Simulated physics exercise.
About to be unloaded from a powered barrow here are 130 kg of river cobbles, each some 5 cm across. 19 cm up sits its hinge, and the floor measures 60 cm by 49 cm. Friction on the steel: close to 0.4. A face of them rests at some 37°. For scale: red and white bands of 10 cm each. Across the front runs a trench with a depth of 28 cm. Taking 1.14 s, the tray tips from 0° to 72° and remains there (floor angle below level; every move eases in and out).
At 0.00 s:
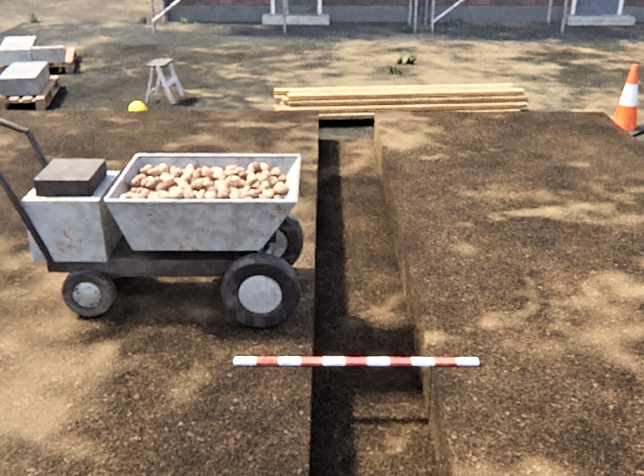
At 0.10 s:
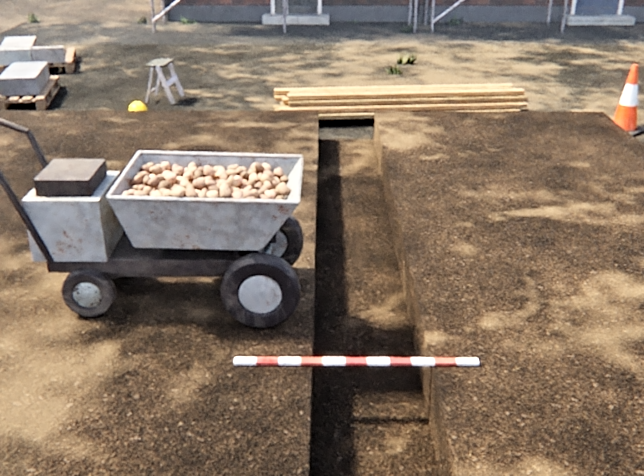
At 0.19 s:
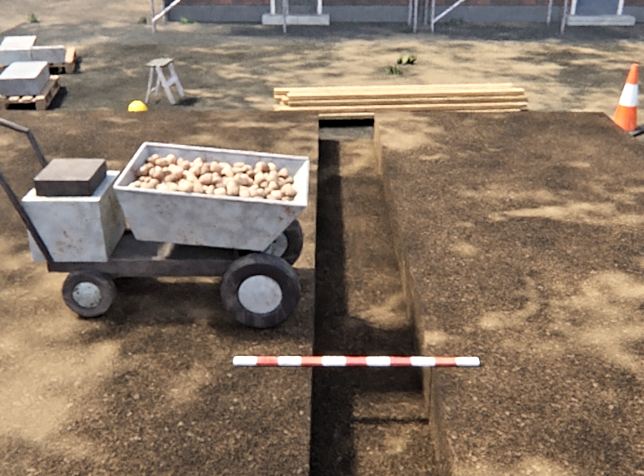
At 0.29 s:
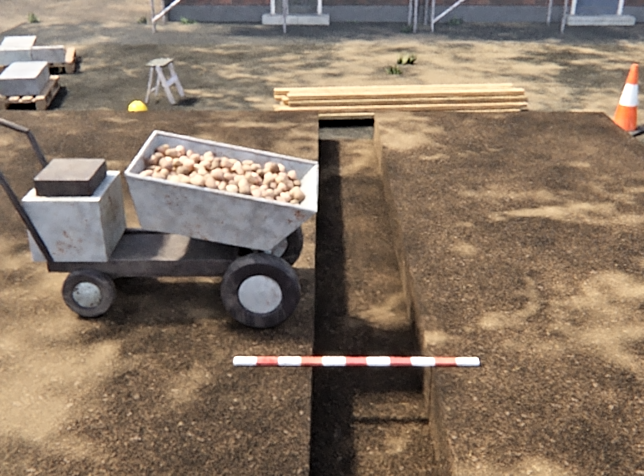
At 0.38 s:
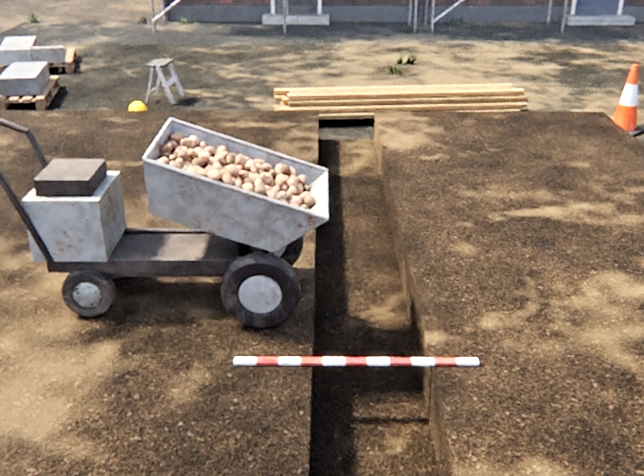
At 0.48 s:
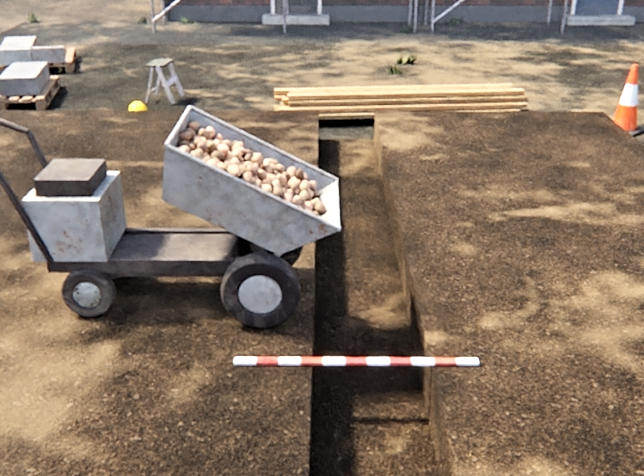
On a dirt building site, a small wheeled barrow carrying a pale tray heaped with rounded stones stands left of a narrow trench, behind a red and white striped rod. The tray starts level, then its left end rises steadily while its right lip moves out over the trench, the stones still inside.
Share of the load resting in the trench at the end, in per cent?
82 per cent.
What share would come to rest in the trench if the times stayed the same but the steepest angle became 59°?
The trench would hold about 50% of it.
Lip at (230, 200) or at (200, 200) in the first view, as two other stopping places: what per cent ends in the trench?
That gives roughly 100 per cent and roughly 80 per cent.
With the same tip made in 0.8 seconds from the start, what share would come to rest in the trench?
With that timing, about 75 per cent.
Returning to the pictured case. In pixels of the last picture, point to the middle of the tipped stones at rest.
About (391, 329).
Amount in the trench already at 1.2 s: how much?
Something like 35 in a hundred.
After 0.9 s the floor is at 61°; 100 % in the tray; the foremost stones are at (368, 249).
After 1.2 s the floor is at 72°; 58 % in the tray, 33 % in the trench, 9 % past the trench; the foremost stones are at (459, 288).
After 1.6 s the floor is at 72°; 25 % in the tray, 57 % in the trench, 18 % past the trench; the foremost stones are at (565, 306).
After 3.5 s the floor is at 72°; 0 % in the tray, 82 % in the trench, 18 % past the trench; the foremost stones are past the picture's edge.
